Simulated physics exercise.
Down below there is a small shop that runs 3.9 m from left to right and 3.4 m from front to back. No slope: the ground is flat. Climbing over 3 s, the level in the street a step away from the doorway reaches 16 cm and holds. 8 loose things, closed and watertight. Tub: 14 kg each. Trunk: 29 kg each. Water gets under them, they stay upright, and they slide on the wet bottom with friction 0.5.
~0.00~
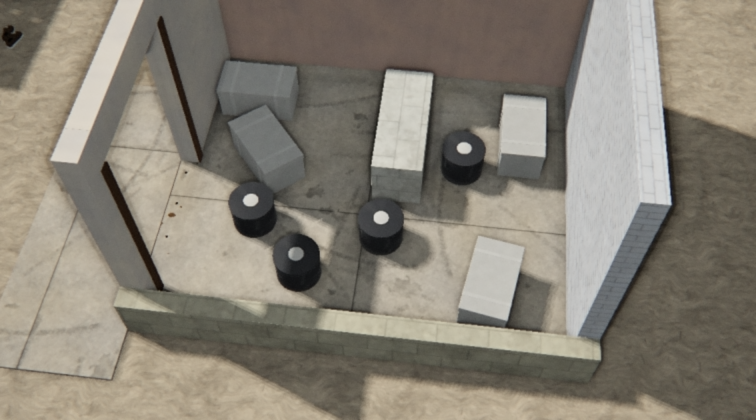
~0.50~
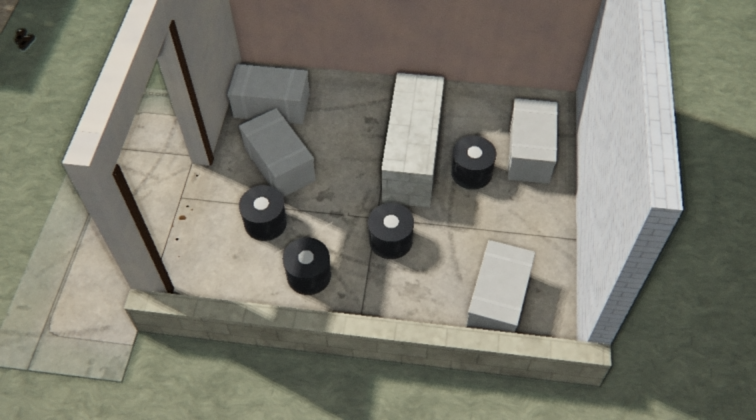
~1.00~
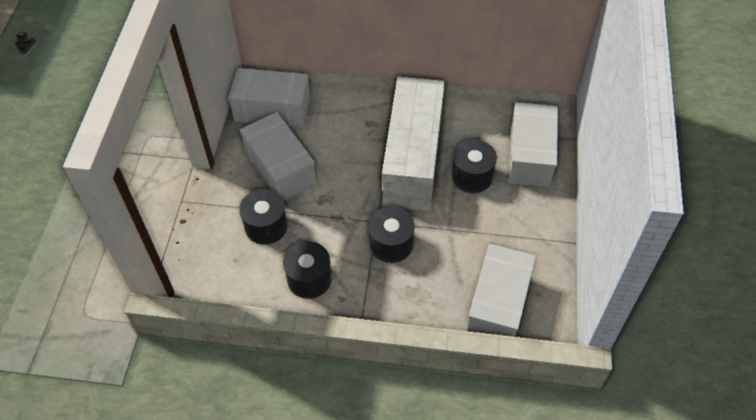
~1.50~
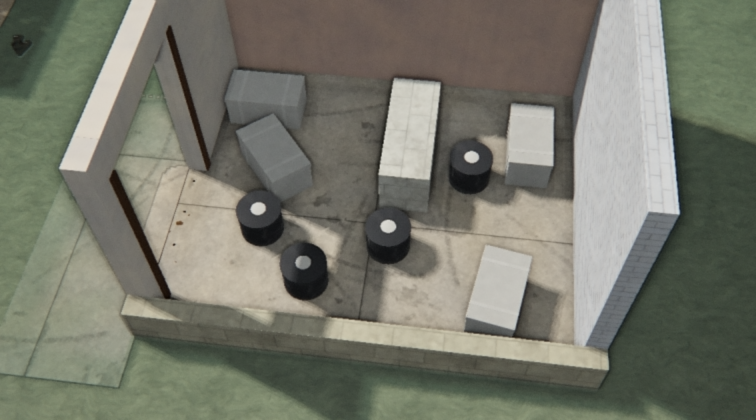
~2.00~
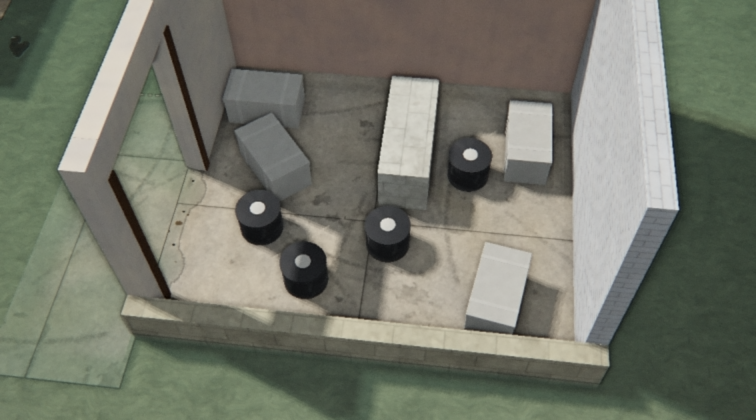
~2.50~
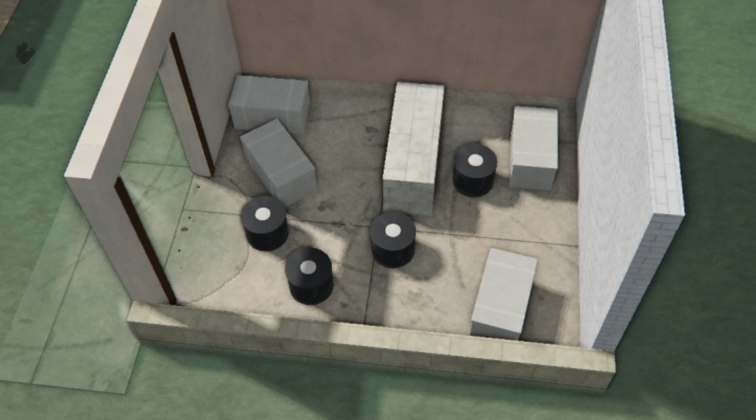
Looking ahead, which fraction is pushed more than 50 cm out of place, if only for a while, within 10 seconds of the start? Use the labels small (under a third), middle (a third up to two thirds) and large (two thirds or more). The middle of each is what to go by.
Middle.
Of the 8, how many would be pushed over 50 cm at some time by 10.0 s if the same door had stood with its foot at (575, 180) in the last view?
The count would be 1.
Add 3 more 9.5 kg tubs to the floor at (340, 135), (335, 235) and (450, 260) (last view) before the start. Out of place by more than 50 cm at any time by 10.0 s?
The first one stays inside the mark, the next tops the mark, and the last tops the mark.
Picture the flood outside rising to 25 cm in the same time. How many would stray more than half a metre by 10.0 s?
7.
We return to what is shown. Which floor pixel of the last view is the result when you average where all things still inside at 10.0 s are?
The centre is close to (441, 185).
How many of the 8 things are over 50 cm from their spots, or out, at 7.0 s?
My count gives 2.
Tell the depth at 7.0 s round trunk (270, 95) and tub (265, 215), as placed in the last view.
4 and 9 cm.
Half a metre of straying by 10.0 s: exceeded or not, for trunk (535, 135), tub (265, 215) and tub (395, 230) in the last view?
In that order: Below the mark, above the mark, above the mark.
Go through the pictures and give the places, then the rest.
The first picture shows a tub at (296, 254), on the bottom; a trunk at (265, 138), on the bottom; water covers 0.0 m2; 0 of 8 have shifted.
The second picture shows a tub at (306, 258), on the bottom; a trunk at (276, 142) rests on the ground; 0.0 m2 under water; 0 of 8 have shifted.
The third picture shows a tub at (307, 261), on the bottom; a trunk at (276, 145), on the bottom; 0.0 m2 under water; 0 of 8 have shifted.
The fourth picture shows a tub at (303, 263), on the bottom; a trunk at (273, 147), on the bottom; 0.0 m2 under water; 0 of 8 have shifted.
The fifth picture shows a tub at (303, 262), on the bottom; a trunk at (272, 146) rests on the ground; water covers 0.0 m2; 0 of 8 have shifted.
The sixth picture shows a tub at (308, 268) rests on the ground; a trunk at (277, 152), on the bottom; water covers 0.7 m2; 0 of 8 have shifted.
After 3.5 s 0 of 8 are over 50 cm from their spots; 0 afloat.
After 4.5 s 1 of 8 are over 50 cm from their spots; 0 afloat.
After 7.0 s 2 of 8 are over 50 cm from their spots; 2 afloat.
After 10.0 s 4 of 8 are over 50 cm from their spots, and 4 have been at some point; 5 afloat.
